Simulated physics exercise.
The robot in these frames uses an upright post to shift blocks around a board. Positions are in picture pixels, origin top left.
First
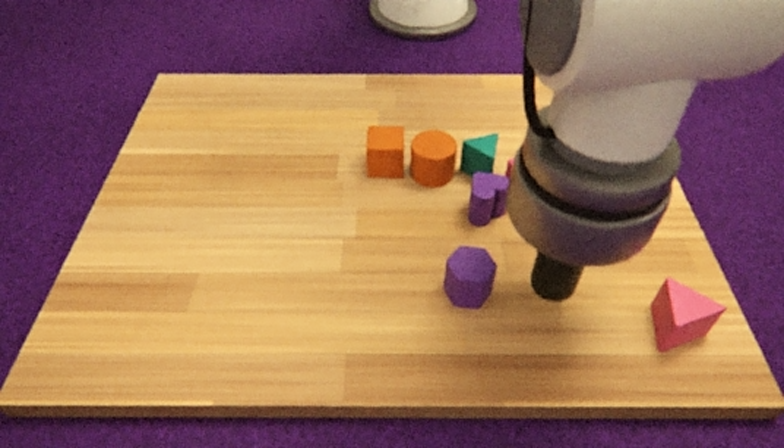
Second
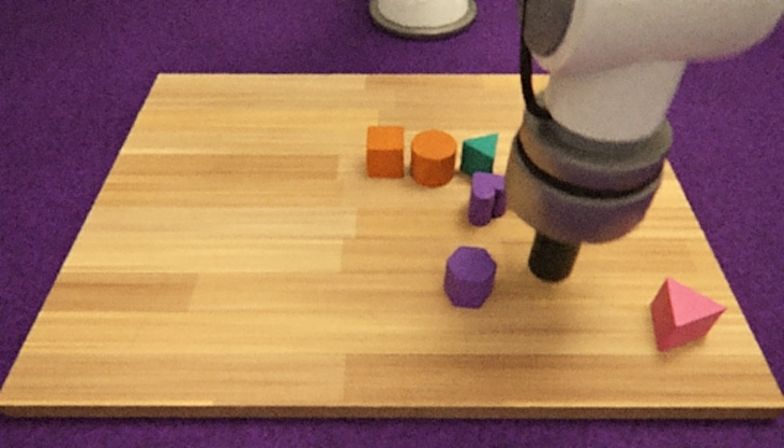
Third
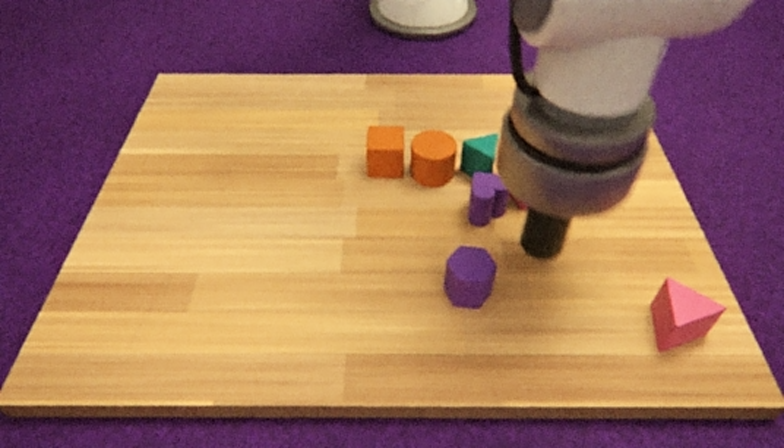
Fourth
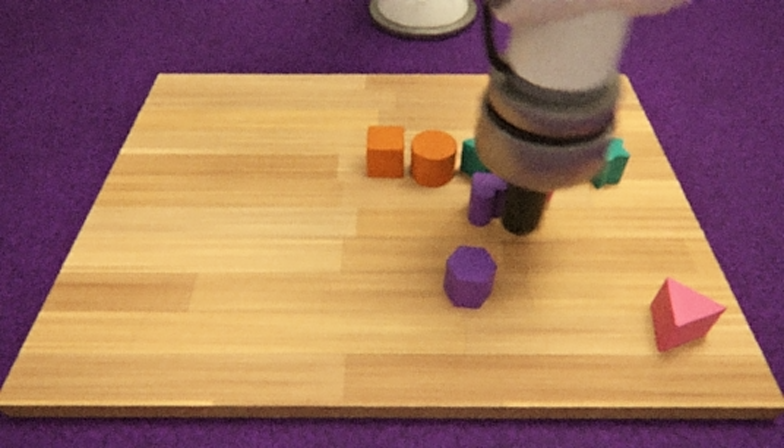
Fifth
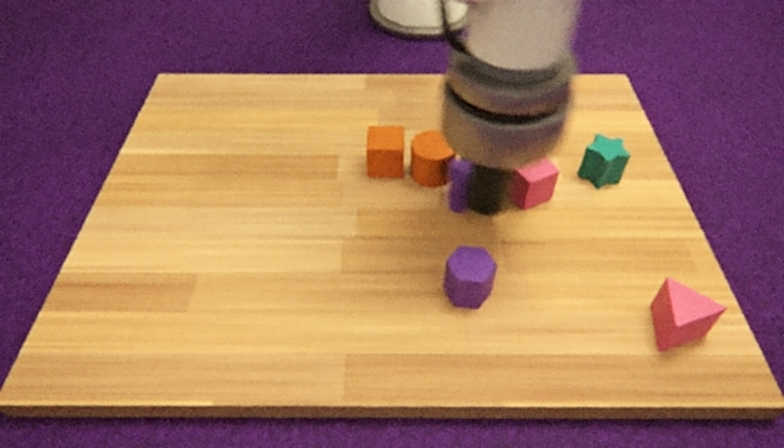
Robot arm with a dark post moving up and left across a wooden board, nudging a purple heart-shaped block left among colourful blocks.
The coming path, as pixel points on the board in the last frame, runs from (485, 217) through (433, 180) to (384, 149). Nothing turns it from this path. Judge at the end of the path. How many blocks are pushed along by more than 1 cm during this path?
Expect three or more.
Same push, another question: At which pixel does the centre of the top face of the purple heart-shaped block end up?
The point I'd pick in the picture is (366, 106).
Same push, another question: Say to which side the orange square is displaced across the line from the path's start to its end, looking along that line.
Out to the left.
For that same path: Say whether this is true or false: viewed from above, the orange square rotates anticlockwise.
True
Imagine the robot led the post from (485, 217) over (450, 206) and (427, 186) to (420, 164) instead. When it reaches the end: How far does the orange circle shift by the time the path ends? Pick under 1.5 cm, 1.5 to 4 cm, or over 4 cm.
My estimate: Beyond 4 cm.
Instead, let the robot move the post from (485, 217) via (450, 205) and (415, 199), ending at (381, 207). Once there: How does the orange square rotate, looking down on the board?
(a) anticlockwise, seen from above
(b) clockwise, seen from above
I choose a.
What follows on the original path. One third of the way, post at (451, 177); orange square at (375, 134), turned 25° anticlockwise; orange circle at (411, 122); purple heart-shaped block at (432, 145).
Two thirds of the way, post at (418, 154); orange square at (357, 130), turned 40° anticlockwise; orange circle at (393, 103); purple heart-shaped block at (396, 125), turned 10° anticlockwise.
At the end, post at (384, 135); orange square at (334, 124), turned 100° anticlockwise; orange circle at (383, 87); purple heart-shaped block at (366, 106); turquoise triangular block in place.
